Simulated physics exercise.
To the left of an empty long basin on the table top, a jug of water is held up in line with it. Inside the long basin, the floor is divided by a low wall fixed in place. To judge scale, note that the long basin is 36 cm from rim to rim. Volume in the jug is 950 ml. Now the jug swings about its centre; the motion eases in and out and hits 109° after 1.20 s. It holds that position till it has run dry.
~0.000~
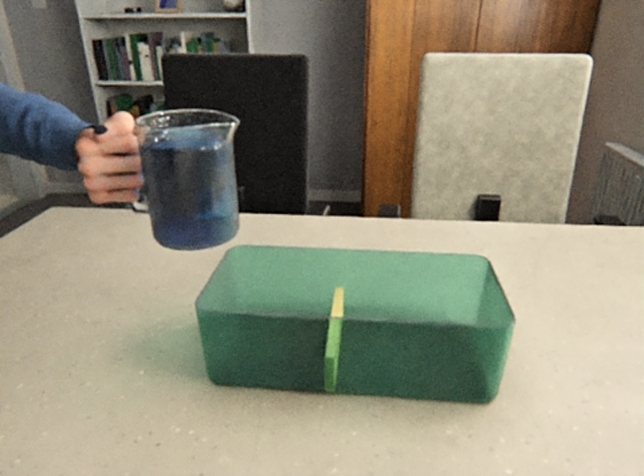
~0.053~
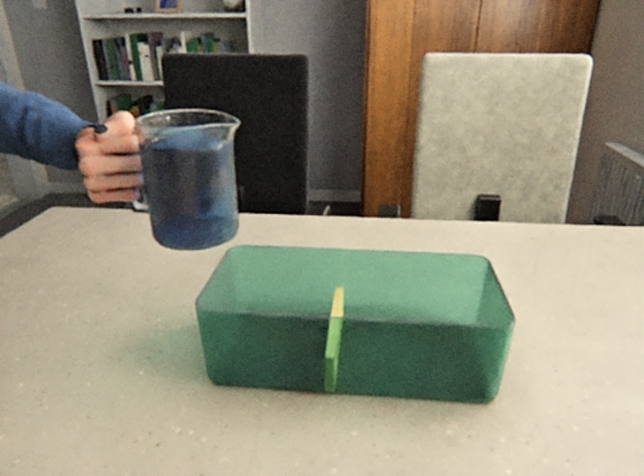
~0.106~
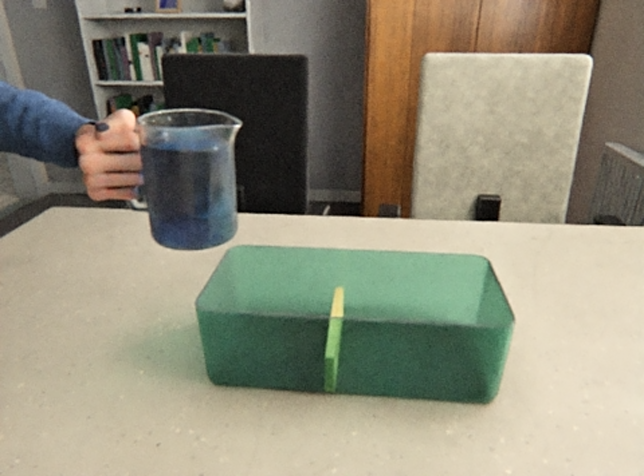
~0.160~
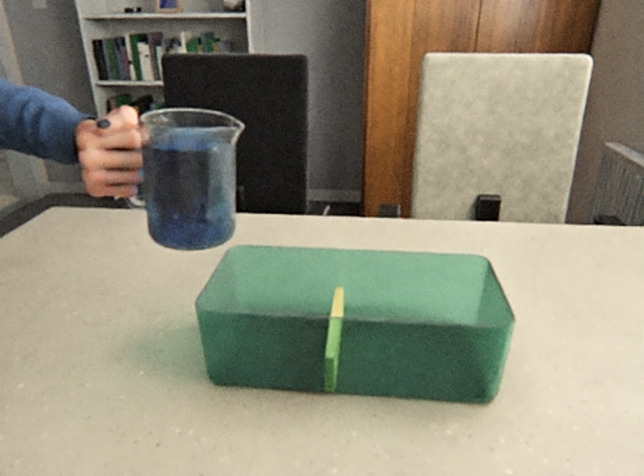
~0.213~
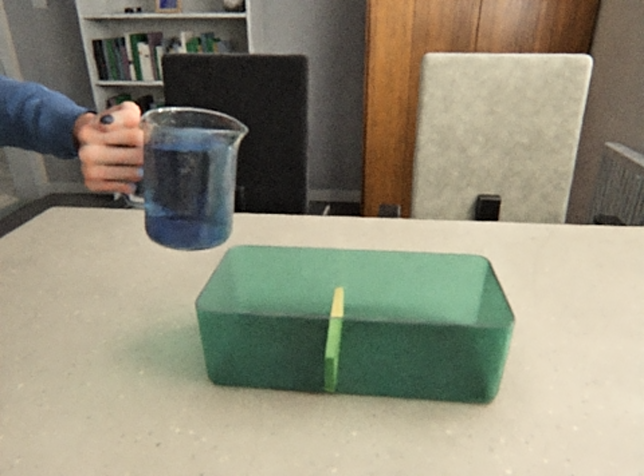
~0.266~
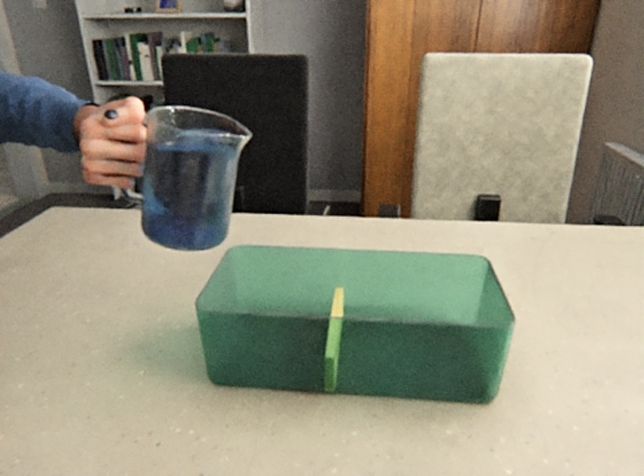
A hand in a blue sleeve holds a clear glass jug of blue water by its handle at the left, above a pale speckled tabletop seen from slightly above. To its right sits an empty, see-through green basin with a yellow-green upright piece at its middle, with dark and light chairs, a bookshelf and wooden panelling behind. The hand slowly tilts the jug slightly rightward, while the view stays still.
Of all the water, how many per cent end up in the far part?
Roughly 12 per cent.
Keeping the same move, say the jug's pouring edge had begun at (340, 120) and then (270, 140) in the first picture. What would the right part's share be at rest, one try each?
Some 95 and 55 per cent, in that order.
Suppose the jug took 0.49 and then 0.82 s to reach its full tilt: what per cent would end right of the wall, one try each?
It comes to 10 per cent, and then 5 per cent.
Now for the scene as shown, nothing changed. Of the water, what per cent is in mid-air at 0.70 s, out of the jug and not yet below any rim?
Near 12 per cent at that moment.
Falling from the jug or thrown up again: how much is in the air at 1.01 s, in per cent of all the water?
Near 18 in a hundred.
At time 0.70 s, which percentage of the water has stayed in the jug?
Close to 86 percent of the liquid remains at that time.
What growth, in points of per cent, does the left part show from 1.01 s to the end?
Roughly 46 percent.
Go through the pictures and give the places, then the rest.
In the first frame, tilt 0°; pouring edge (238, 121); surface from (147, 136) to (230, 137); the long basin's rim runs from (214, 275) to (501, 288); the wall's top is at (335, 319).
In the second frame, tilt 1°; pouring edge (239, 122); surface from (147, 136) to (230, 138).
In the third frame, tilt 2°; pouring edge (241, 123); surface from (148, 135) to (231, 139).
In the fourth frame, tilt 5°; pouring edge (243, 126); surface from (150, 136) to (233, 139).
In the fifth frame, tilt 8°; pouring edge (247, 130); surface from (152, 136) to (237, 139).
In the sixth frame, tilt 13°; pouring edge (251, 135); surface from (154, 141) to (241, 140).
Then, 0.70 s in, the tilt is 68° and 85 per cent is still to pour, 3 is left of the wall and 0 right of it.
Then, 1.01 s in, the tilt is 103° and 35 per cent is still to pour, 39 is left of the wall and 9 right of it.
Then, 1.34 s in, the tilt is 109° and 3 per cent is still to pour, 80 is left of the wall and 10 right of it.
Then, 1.70 s in, the tilt is 109° and 0 per cent is still to pour, 84 is left of the wall and 12 right of it.
Finally, 84 per cent lies left of the wall, 12 right of it and 3 outside.
